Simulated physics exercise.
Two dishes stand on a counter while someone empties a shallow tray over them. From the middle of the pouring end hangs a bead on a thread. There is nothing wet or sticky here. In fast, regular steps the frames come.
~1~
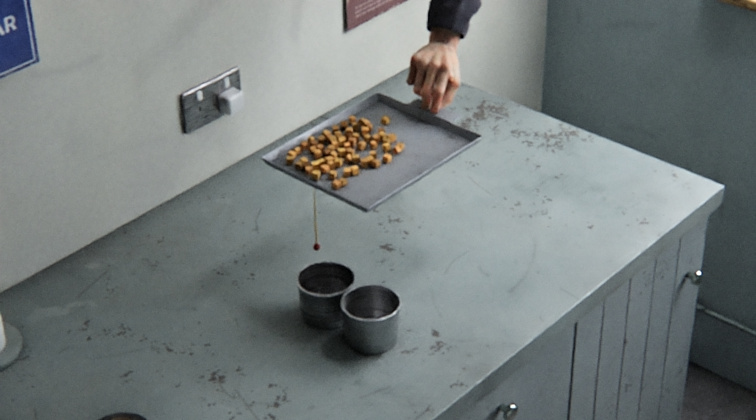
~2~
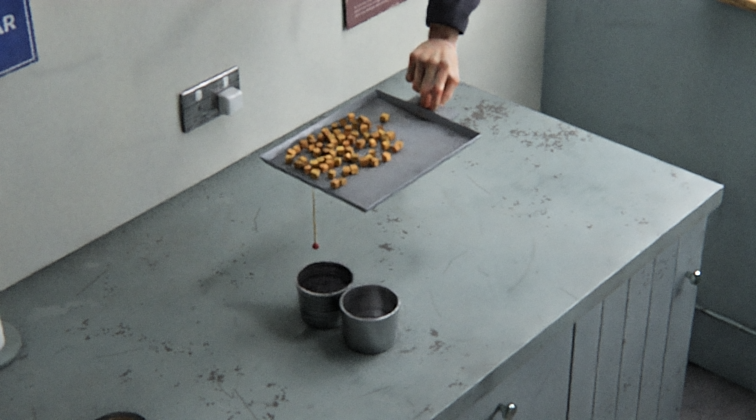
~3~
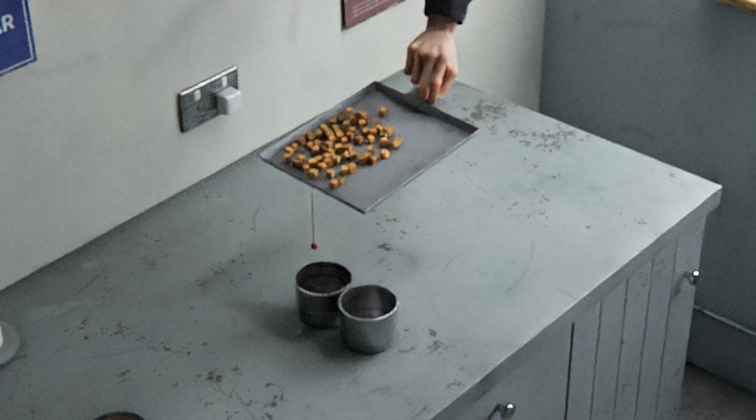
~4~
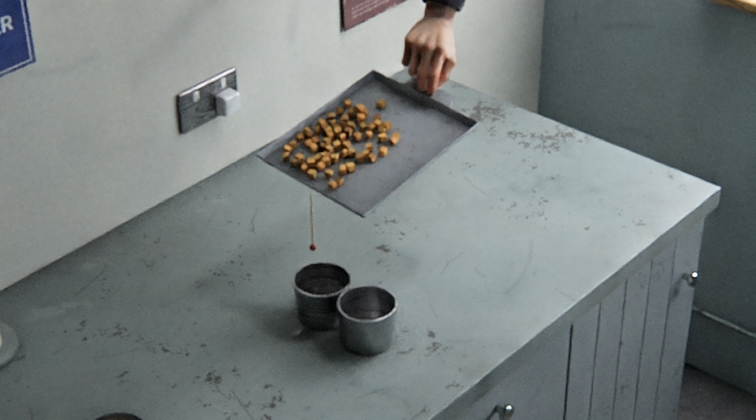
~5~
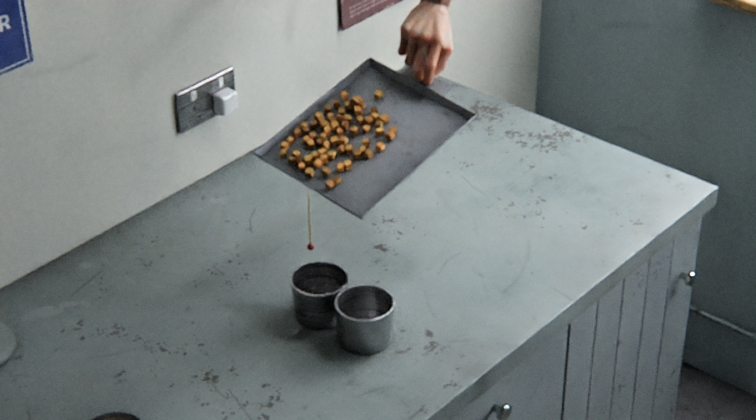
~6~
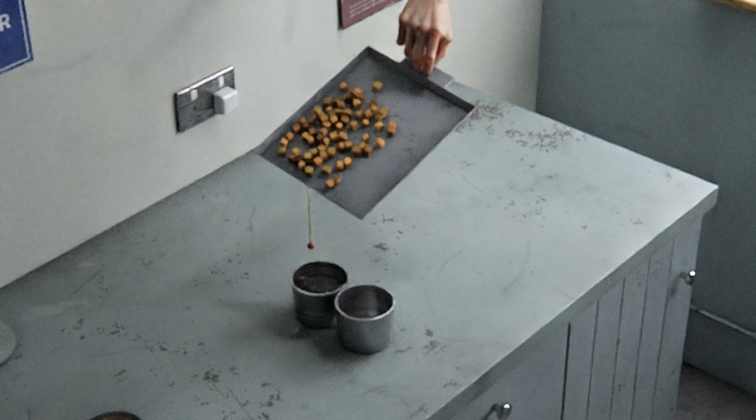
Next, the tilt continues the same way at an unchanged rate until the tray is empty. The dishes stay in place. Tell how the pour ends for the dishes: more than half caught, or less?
It ends with more than half caught.
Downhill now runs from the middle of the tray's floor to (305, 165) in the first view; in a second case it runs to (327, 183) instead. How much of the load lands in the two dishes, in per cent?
In turn 0 and 30 in a hundred.
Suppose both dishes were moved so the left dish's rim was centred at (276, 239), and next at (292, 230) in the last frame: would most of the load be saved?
Placing 1: A minority of it. Placing 2: A minority of it.
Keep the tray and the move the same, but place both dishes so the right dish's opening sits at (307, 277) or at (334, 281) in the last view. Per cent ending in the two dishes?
30, then 60 %.
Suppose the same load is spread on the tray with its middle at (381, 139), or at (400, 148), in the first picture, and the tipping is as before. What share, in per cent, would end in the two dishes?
Around 70 percent the first time and around 70 percent the second time.
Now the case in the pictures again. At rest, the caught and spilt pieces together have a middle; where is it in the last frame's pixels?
About pixel (340, 318).
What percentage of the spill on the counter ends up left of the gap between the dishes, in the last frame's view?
Roughly 30 %.
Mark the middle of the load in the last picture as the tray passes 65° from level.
Roughly (335, 220).
Just after the last frame, tray tipped steeply; roughly half on the tray; about a tenth in the right dish; just a few in the left dish; roughly a third in the air.
A moment on, tray tipped past a quarter turn; roughly a third in the right dish; roughly half in the left dish; roughly a quarter outside both.
Further on, tray tipped past a quarter turn; roughly a third in the right dish; roughly half in the left dish; roughly a quarter outside both.
When it is over, tray tipped past a quarter turn; roughly a third in the right dish; roughly half in the left dish; roughly a quarter outside both.
